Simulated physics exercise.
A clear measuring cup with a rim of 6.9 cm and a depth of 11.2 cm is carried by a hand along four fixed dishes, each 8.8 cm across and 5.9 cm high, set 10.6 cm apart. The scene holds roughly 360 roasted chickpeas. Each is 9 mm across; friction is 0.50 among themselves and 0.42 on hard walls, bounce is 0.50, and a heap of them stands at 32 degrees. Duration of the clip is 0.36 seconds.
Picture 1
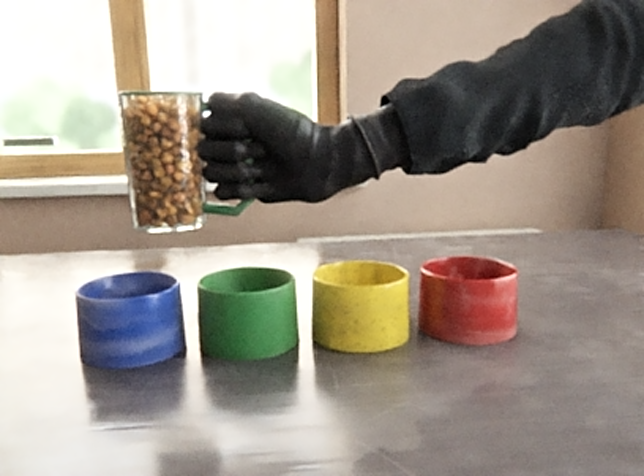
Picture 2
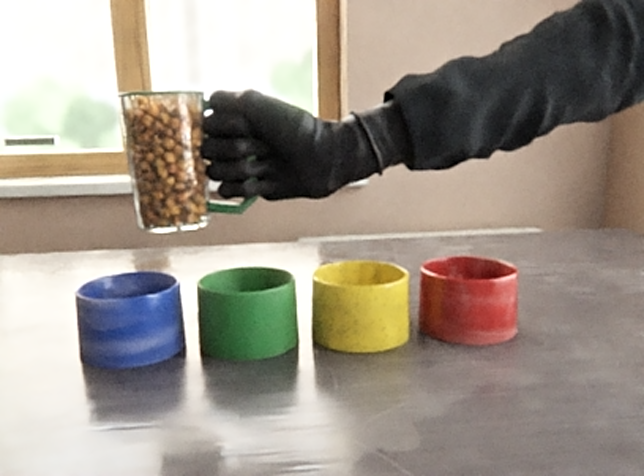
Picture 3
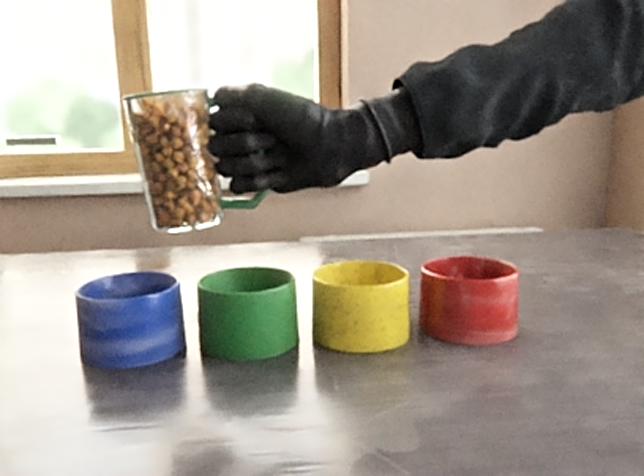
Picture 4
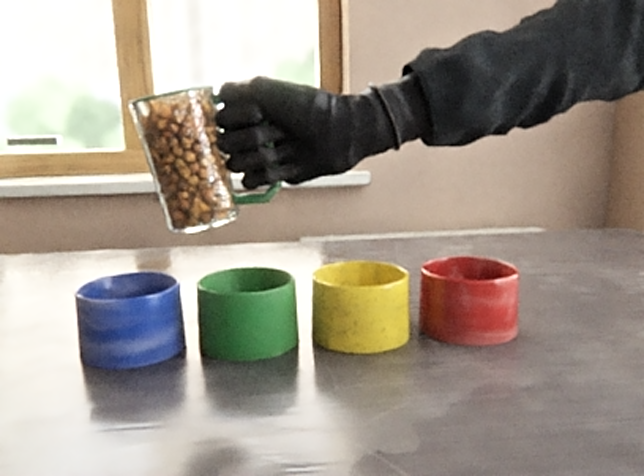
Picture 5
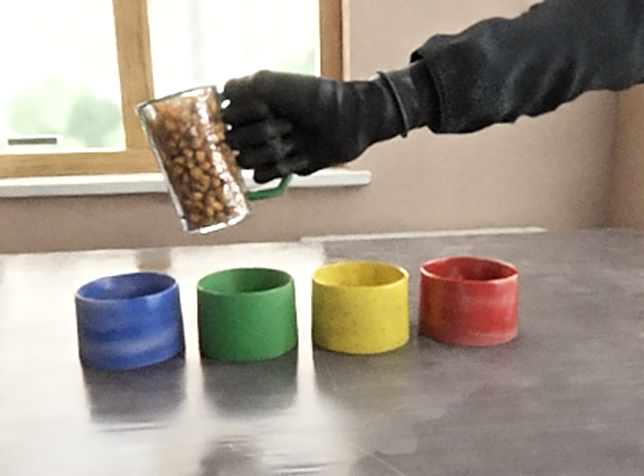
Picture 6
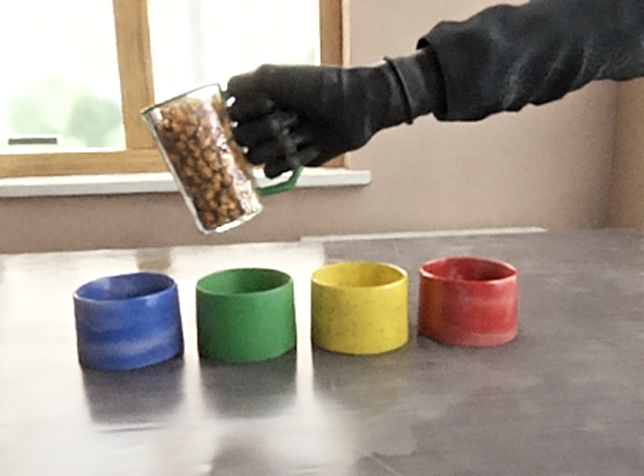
A black-gloved hand moves a clear cup of roasted chickpeas slightly right, tilting it leftward.
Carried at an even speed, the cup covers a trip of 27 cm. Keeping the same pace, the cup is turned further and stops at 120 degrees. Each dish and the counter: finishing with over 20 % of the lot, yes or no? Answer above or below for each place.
Red: Below, blue: Below, green: Below, yellow: Above, counter: Below.
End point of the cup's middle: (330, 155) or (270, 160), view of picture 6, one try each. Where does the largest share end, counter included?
Most lands at green on the first run and at counter on the second.
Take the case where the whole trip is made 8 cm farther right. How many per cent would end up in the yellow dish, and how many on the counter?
Yellow: 10; counter: 10.
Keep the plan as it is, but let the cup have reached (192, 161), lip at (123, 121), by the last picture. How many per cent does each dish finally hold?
Red 0, blue 0, green 90, yellow 0.
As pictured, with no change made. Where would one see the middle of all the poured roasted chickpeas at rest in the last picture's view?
Centre at rest: Approx. (360, 306) px.
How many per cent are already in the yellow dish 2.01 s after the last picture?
I'd say close to 85 per cent at that point.
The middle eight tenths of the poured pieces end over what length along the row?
6 centimetres.
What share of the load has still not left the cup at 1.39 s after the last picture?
Somewhere close to 75 percent.
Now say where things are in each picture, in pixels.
The first frame shows cup at (166, 161), tilt 0 degrees, lip at (119, 95), moved 0.0 cm; middle of the pieces at (168, 166); blue dish at (129, 285); green dish at (247, 279); yellow dish at (360, 274); red dish at (468, 268).
The second frame shows cup at (169, 160), tilt 1 degrees, lip at (120, 96), moved 0.3 cm; middle of the pieces at (171, 166).
The third frame shows cup at (178, 160), tilt 6 degrees, lip at (125, 99), moved 1.1 cm; middle of the pieces at (181, 165).
The fourth frame shows cup at (189, 160), tilt 11 degrees, lip at (131, 104), moved 2.0 cm; middle of the pieces at (192, 165).
The fifth frame shows cup at (199, 160), tilt 15 degrees, lip at (138, 109), moved 3.0 cm; middle of the pieces at (202, 165).
The sixth frame shows cup at (208, 160), tilt 20 degrees, lip at (144, 114), moved 3.9 cm; middle of the pieces at (212, 165); blue dish at (126, 286); green dish at (245, 281); yellow dish at (358, 275); red dish at (468, 270).
Then, 0.84 s after the last picture, tilt 76 degrees; cup holds 100 %.
Then, 1.39 s after the last picture, tilt 113 degrees; cup holds 75 %, yellow 10 %.
Then, 2.01 s after the last picture, tilt 120 degrees; cup holds 0 %, green 5 %, yellow 85 %.
In the end, red 0 %, blue 0 %, green 5 %, yellow 85 %, counter 10 %.
